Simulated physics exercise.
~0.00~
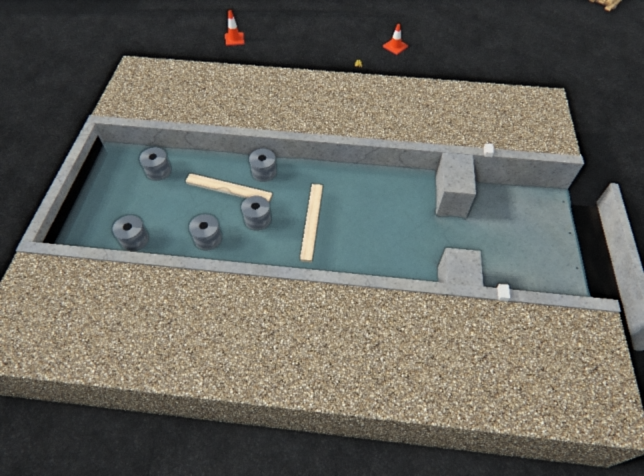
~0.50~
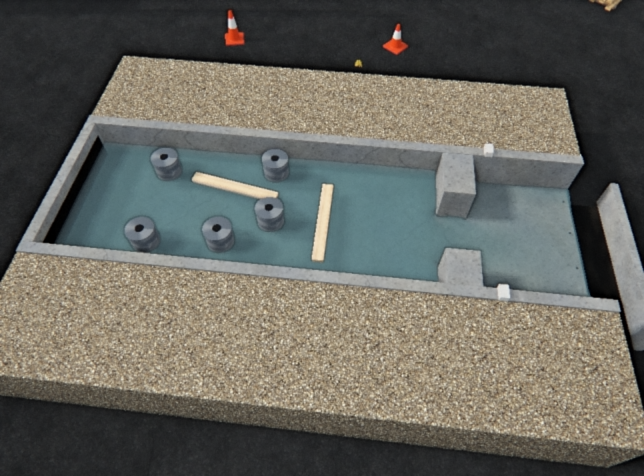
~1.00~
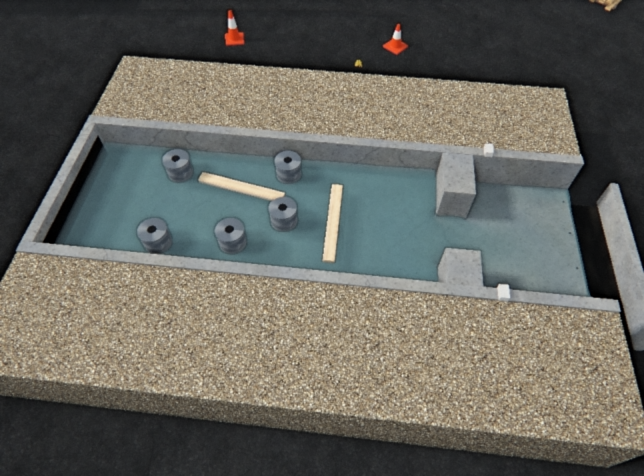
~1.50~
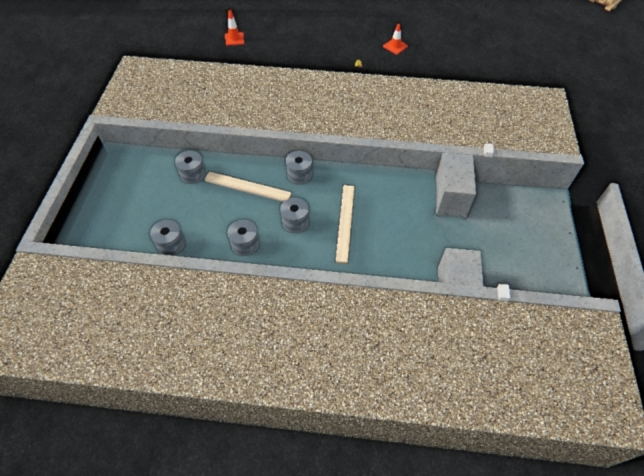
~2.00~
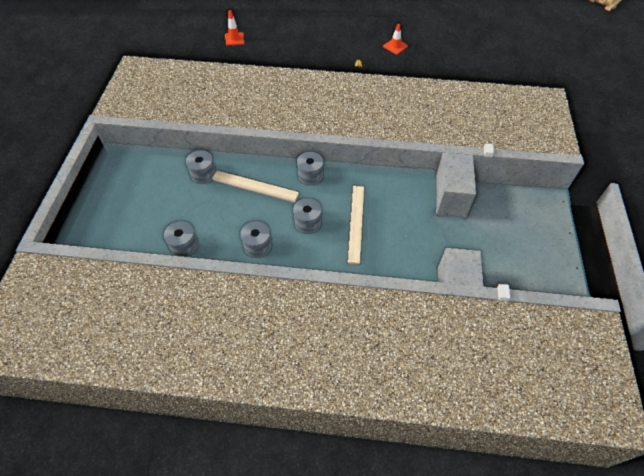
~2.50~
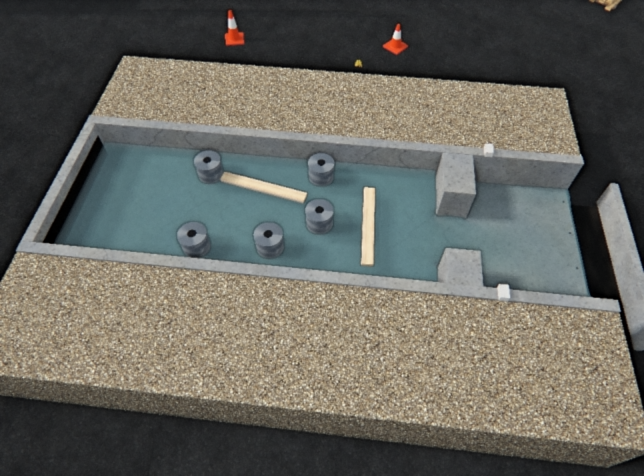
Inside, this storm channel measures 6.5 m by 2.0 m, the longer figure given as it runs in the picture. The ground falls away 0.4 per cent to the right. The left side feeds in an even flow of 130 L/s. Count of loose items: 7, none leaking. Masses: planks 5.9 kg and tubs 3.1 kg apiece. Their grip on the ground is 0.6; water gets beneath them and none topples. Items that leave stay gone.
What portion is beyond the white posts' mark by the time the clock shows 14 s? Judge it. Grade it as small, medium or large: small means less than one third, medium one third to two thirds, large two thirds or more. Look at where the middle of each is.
I would call it small.
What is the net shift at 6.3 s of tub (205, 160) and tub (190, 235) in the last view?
The one named first has moved 150 cm, the other 200 cm.
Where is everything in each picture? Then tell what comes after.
A tub at (128, 227) floats; a tub at (204, 226) floats; about 2090 L in view; 0 of 7 have shifted, in the first picture.
A tub at (139, 228), afloat, 16 cm from its start; a tub at (217, 228) floats, 17 cm from its start; about 2090 L in view; 7 of 7 have shifted, in the second picture.
A tub at (152, 230) floats, 31 cm from its start; a tub at (229, 230), afloat, 33 cm from its start; 19 cm deep round most things; 7 of 7 have shifted, in the third picture.
A tub at (165, 231) floats, 48 cm from its start; a tub at (242, 231) floats, 49 cm from its start; 20 cm deep round most things; 7 of 7 have shifted, in the fourth picture.
A tub at (179, 233) floats, 65 cm from its start; a tub at (255, 233), afloat, 65 cm from its start; about 2110 L in view; 7 of 7 have shifted, in the fifth picture.
A tub at (192, 234), afloat, 81 cm from its start; a tub at (268, 234) floats, 81 cm from its start; 20 cm deep round most things; 7 of 7 have shifted, in the sixth picture.
After 3.5 s 0 of 7 are over the mark; 7 afloat.
After 6.3 s 0 of 7 are over the mark; 7 afloat.
After 10.0 s 0 of 7 are over the mark; 7 afloat.
After 14.0 s 0 of 7 are over the mark; 7 afloat.
